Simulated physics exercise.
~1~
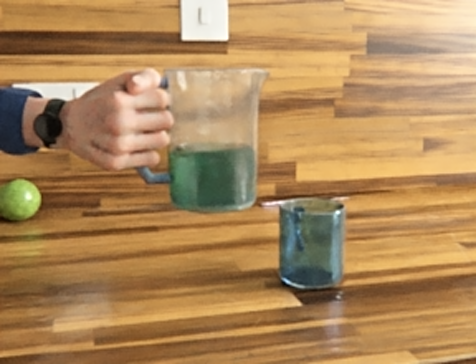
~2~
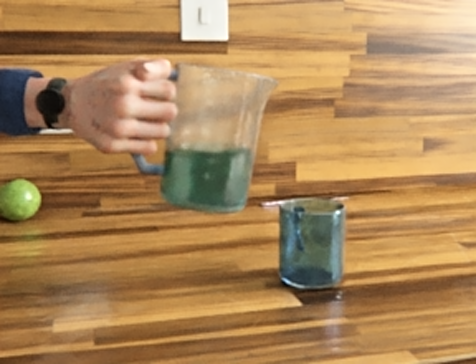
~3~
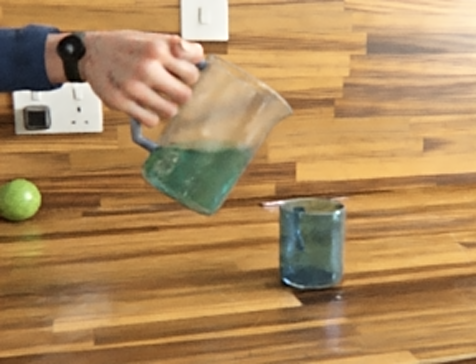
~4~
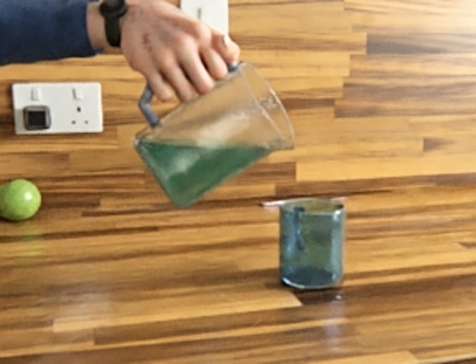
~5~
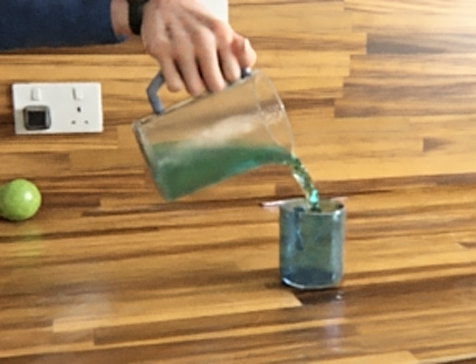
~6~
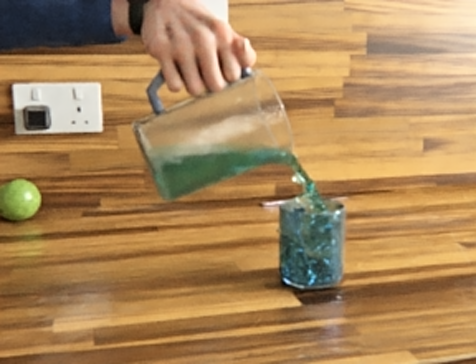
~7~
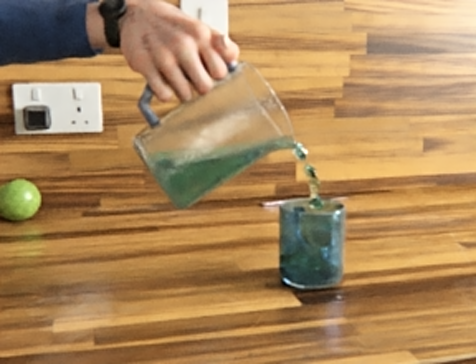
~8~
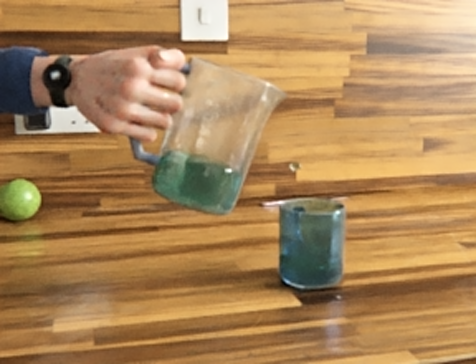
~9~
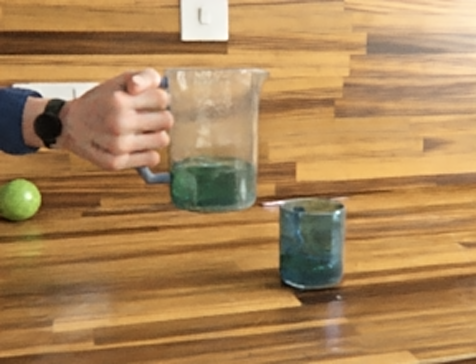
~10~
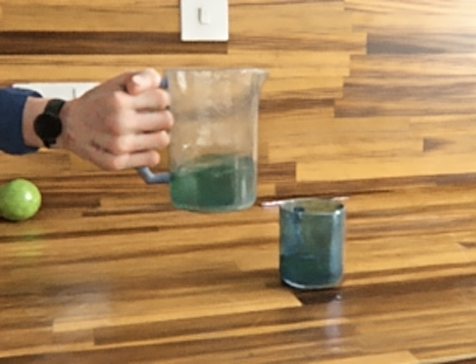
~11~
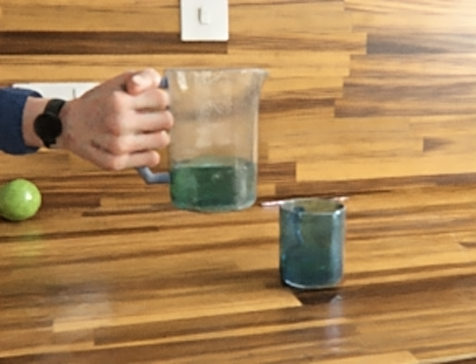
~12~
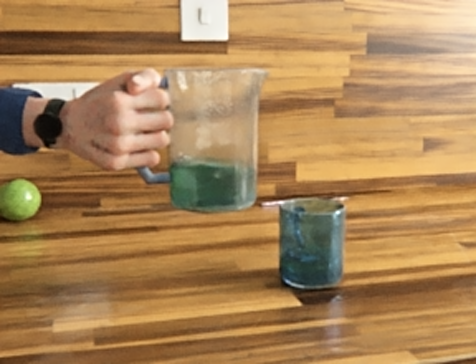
A hand with a dark watch and blue sleeve holds a clear jug of green liquid above a striped wooden worktop, seen from a fixed view at the front. A small bluish glass-like mug stands to the right, and a green fruit sits at the far left, with white wall fittings behind. The hand lifts and tips the jug steeply to the right until a thin stream runs from its lip into the mug, splashing and swirling inside. It then tilts the jug back upright, and a last drop falls. Finally, the hand holds the jug level and still, its liquid lower, beside the fuller mug.
